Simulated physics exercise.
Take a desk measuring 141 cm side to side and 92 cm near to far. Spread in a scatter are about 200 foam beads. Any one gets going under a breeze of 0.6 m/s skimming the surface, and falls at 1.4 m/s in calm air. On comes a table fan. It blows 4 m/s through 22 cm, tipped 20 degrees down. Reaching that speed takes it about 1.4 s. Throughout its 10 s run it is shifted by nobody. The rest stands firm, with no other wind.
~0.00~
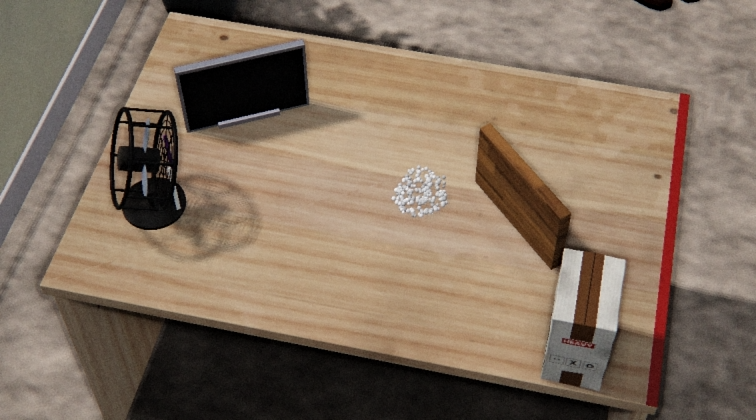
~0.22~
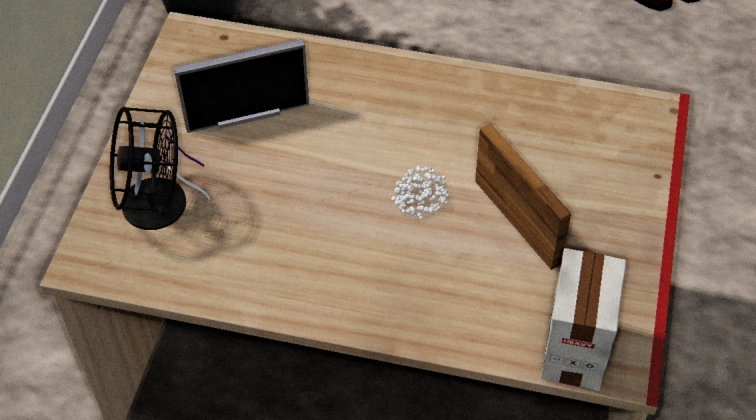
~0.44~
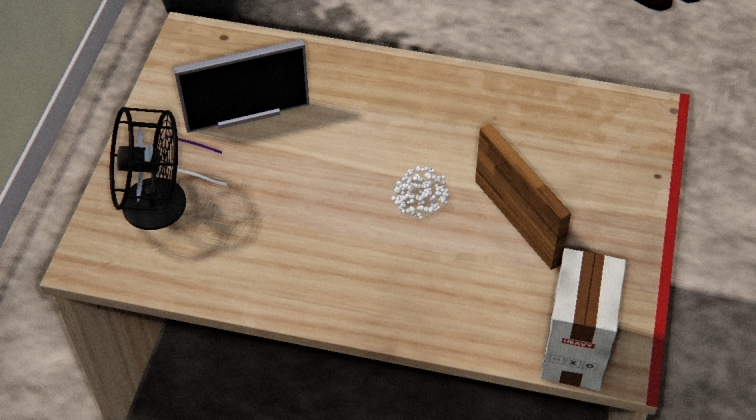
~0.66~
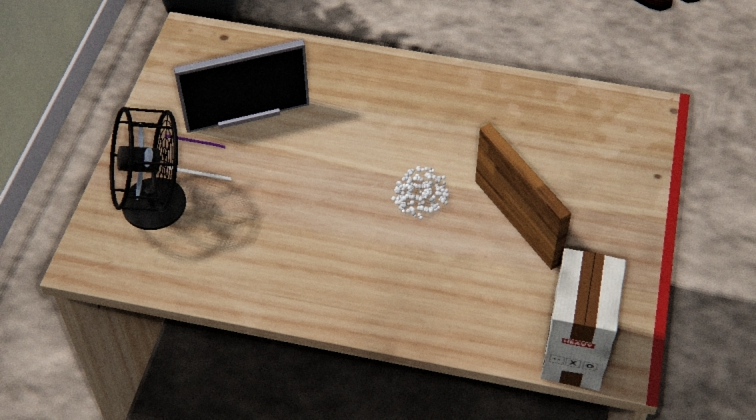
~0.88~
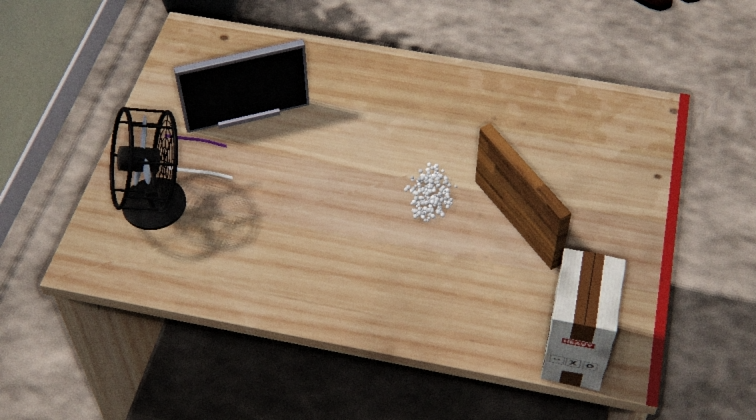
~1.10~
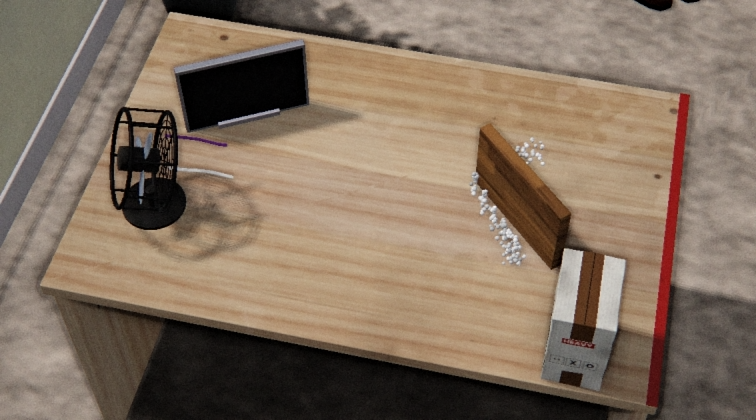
A loose patch of small white beads lies mid-desk on a pale wooden top with a red right edge, seen from a fixed high angle. A black fan stands at left near a dark-screened laptop, with a brown wooden board and a white box at right. Purple and white streamers lift from the fan, then the beads slide right, gathering along the board while some pass behind it.
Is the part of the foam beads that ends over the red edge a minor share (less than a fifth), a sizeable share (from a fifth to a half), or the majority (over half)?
Watch, the greater part will wind up over that edge.
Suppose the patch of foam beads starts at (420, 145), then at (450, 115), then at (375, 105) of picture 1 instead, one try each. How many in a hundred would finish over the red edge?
Roughly 15 %, then 0 %, then 0 %.
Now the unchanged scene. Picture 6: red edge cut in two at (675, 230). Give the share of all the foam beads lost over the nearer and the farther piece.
Some 60 % nearer, 30 % farther.
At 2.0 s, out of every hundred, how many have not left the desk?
Close to 5 in a hundred are still there at that time.
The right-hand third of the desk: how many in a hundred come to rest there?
Something close to 5 % ends up there.
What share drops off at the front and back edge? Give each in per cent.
0 % front, 4 % back.
After 2.0 s the count stands so, 86 % are over the red edge.
After 3.2 s the count stands so, 86 % are over the red edge.
After 5.5 s the count stands so, 86 % are over the red edge.
After 10.0 s, at the end, 87 % are over the red edge.
